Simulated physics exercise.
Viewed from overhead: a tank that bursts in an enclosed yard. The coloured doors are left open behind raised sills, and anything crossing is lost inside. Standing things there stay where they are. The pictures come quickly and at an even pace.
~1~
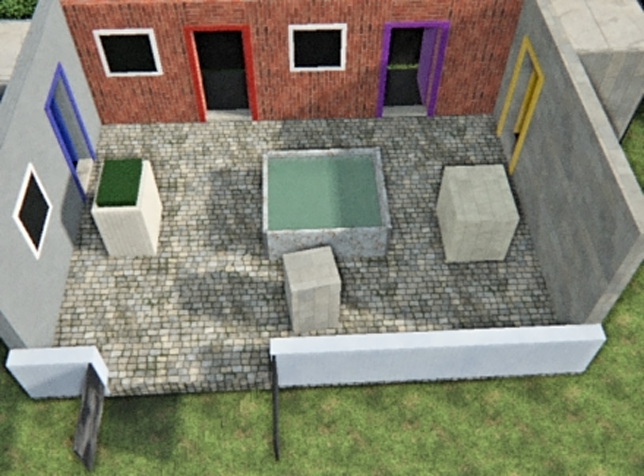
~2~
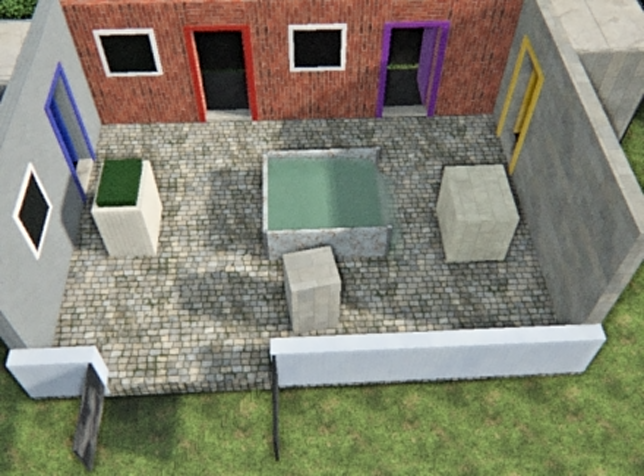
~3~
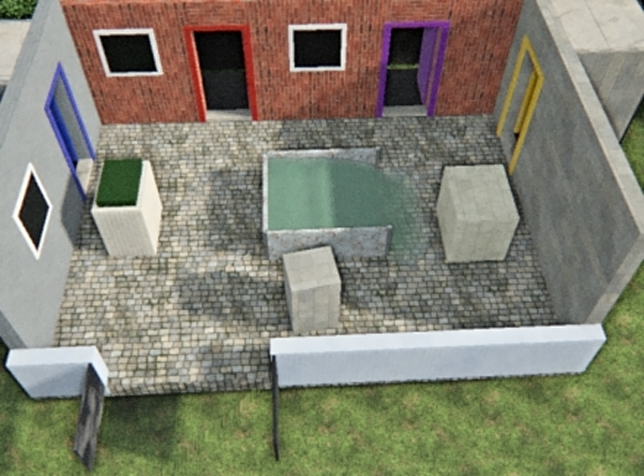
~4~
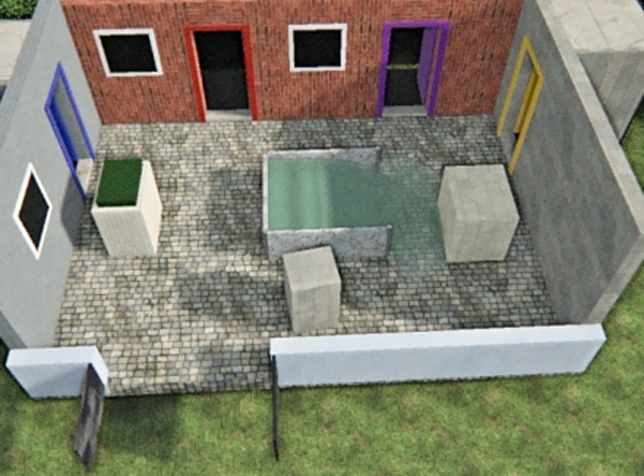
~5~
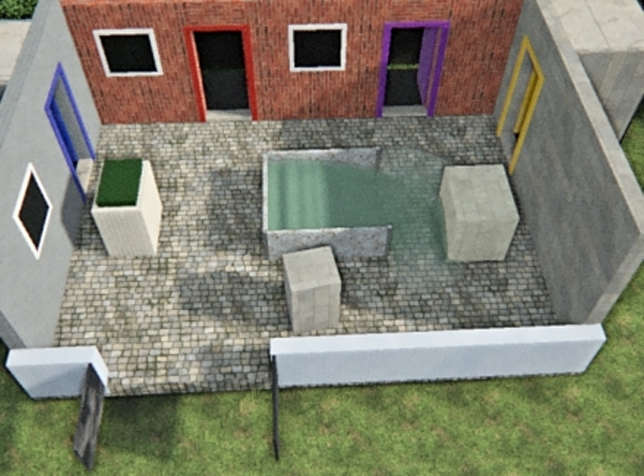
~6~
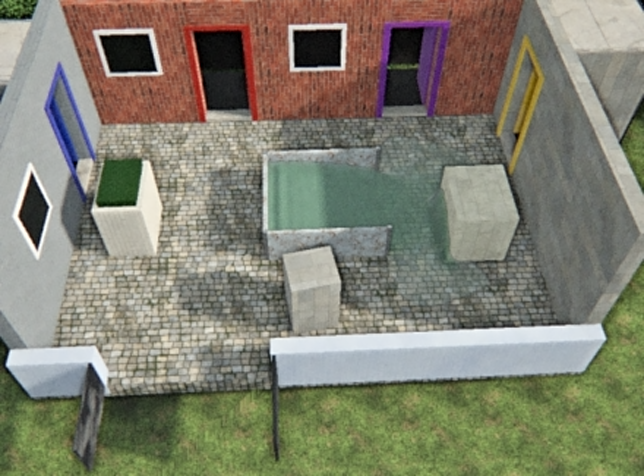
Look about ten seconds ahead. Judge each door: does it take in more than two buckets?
My call: The yellow door takes in more, the red door keeps it to two or fewer, the blue door keeps it to two or fewer, the purple door takes in more.
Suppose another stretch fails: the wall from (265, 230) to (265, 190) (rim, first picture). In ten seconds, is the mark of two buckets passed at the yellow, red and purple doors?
I'd expect the yellow one is safe, the red one is safe and the purple one is safe.
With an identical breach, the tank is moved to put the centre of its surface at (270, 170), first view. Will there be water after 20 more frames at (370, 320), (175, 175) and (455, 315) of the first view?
Going through the three spots in turn: Gets wet, stays untouched, gets wet.
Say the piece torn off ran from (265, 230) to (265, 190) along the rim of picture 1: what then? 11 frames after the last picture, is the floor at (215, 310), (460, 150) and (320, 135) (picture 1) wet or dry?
Submerged, untouched, untouched.
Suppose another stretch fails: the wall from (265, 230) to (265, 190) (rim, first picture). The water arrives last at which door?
Latest of all is the yellow one.
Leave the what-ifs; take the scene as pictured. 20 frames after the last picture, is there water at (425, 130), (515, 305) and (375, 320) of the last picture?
Result, in that order: Wetted / wetted / wetted.
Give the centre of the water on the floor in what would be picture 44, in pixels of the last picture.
Somewhere near (391, 222).
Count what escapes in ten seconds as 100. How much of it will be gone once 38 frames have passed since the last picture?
Close to 80 %.
A moment on, water covers 25 % of the floor; the yellow door under two buckets in, the red door not reached, the blue door not reached, the purple door not reached.
Next, water covers 35 % of the floor; the yellow door over two buckets in, the red door not reached, the blue door not reached, the purple door wet at the sill, nothing in.
Then, water covers 45 % of the floor; the yellow door far over two buckets in, the red door not reached, the blue door not reached, the purple door over two buckets in.
Later, water covers 70 % of the floor; the yellow door far over two buckets in, the red door wet at the sill, nothing in, the blue door not reached, the purple door over two buckets in.
In the end, water covers 95 % of the floor; the yellow door far over two buckets in, the red door wet at the sill, nothing in, the blue door wet at the sill, nothing in, the purple door over two buckets in.
